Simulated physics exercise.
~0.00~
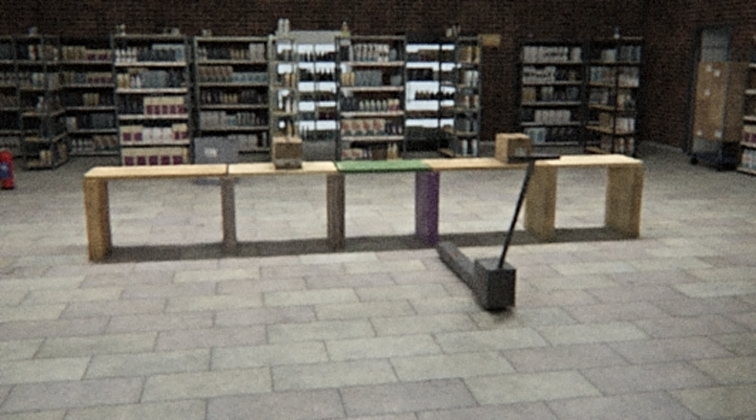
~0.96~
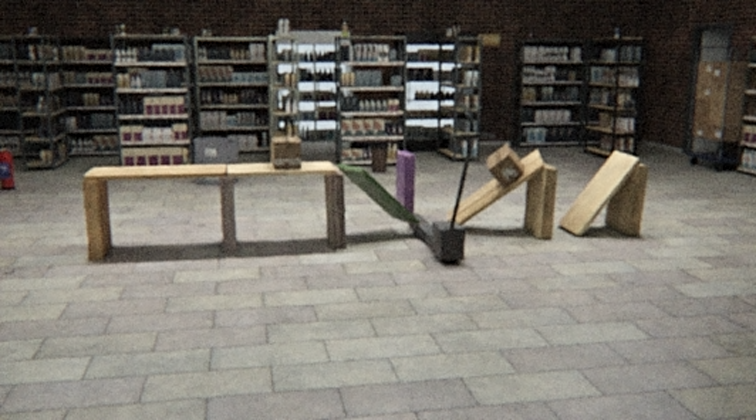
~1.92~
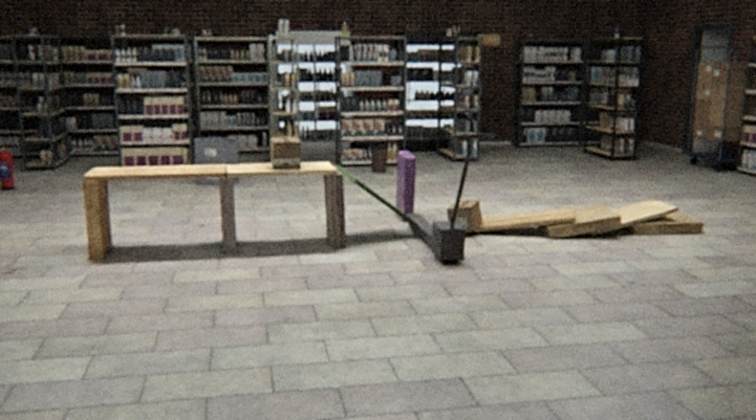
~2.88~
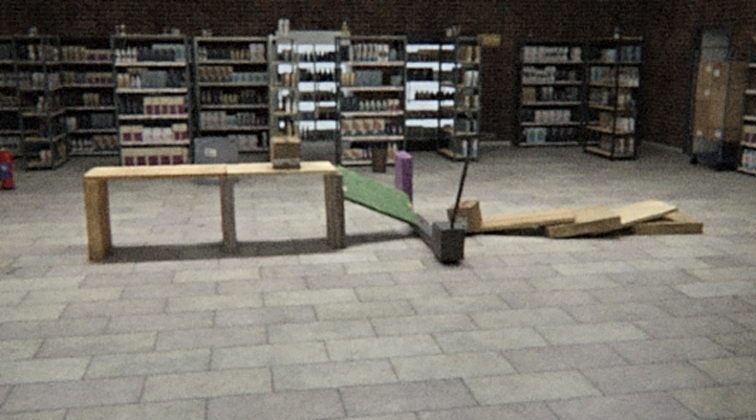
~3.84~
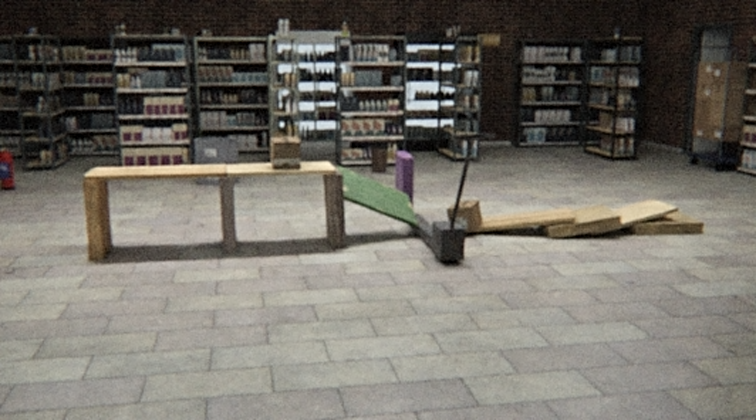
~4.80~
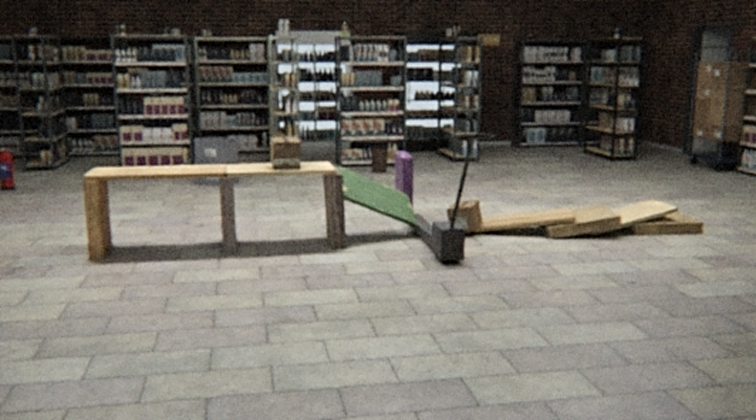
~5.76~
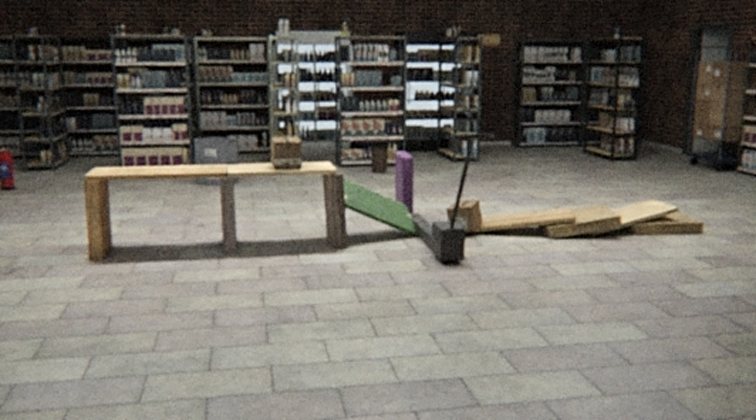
On a shop floor, a jack knocks away the purple upright and the boards rightward collapse.
